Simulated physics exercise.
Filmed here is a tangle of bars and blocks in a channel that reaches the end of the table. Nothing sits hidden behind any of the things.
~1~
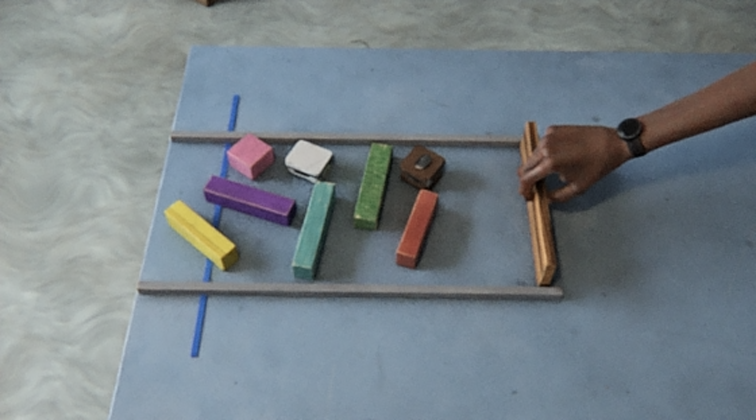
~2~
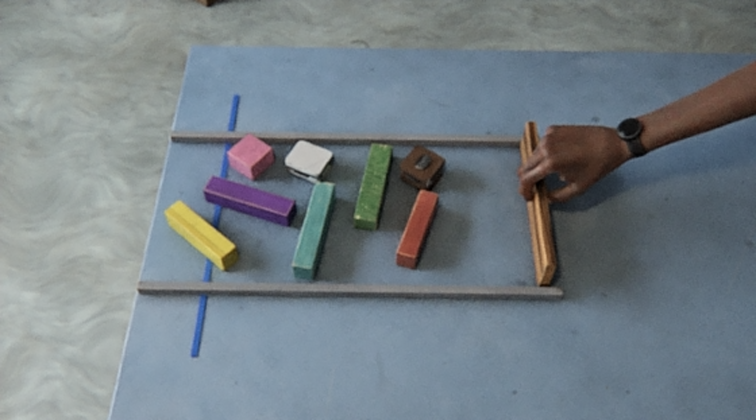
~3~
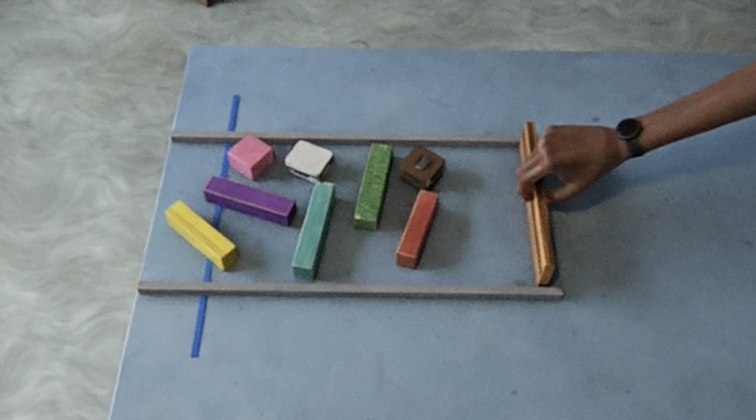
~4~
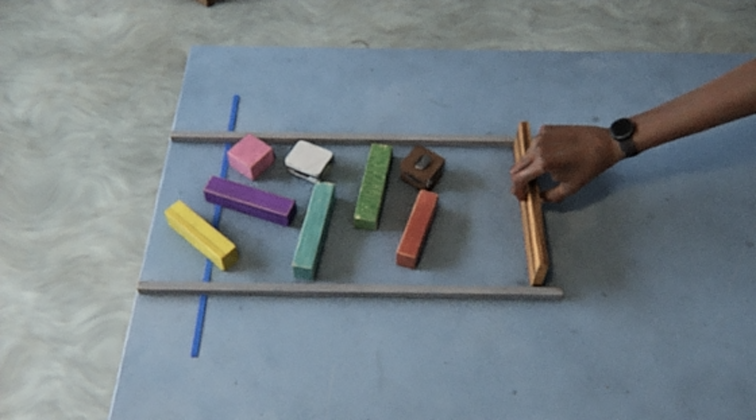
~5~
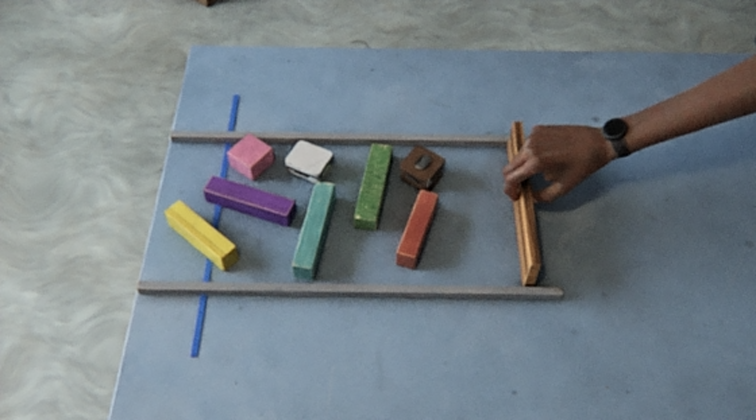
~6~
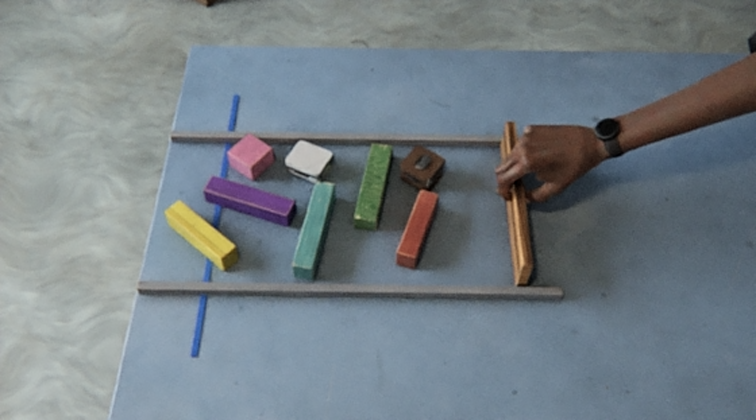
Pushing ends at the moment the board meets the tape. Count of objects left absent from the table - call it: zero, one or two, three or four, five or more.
My call is three or four.
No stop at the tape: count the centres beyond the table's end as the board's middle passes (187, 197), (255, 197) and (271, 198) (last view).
That makes 6, 0, 0.
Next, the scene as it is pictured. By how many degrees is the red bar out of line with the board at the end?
The angle is about 0 degrees.
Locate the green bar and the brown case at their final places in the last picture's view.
Green bar at (175, 187), brown case at (205, 172).
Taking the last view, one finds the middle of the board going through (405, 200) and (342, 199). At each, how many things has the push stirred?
3 by the first point, 7 by the second.
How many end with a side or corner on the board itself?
Contact count: 2.
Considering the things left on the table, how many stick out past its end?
Looks like 2 of them.
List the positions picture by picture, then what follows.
The first picture shows yellow stick (202, 235); pink block (251, 157); purple stick (250, 201); board (537, 201); tape (218, 210).
The second picture shows pink block (251, 157); white case (309, 164).
The third picture shows purple stick (250, 201); board (535, 201).
The fourth picture shows yellow stick (202, 235); turquoise bar (315, 229).
The fifth picture shows pink block (251, 157); green bar (374, 186).
The sixth picture shows yellow stick (202, 235); pink block (251, 157); purple stick (250, 201); board (515, 201); tape (218, 210).
A little later, none off yet; yellow stick at rest near (202, 235); pink block at rest near (251, 157); purple stick at rest near (250, 201).
When it is over, the number that fall off is three or four; down, white case, purple stick, pink block and yellow stick.
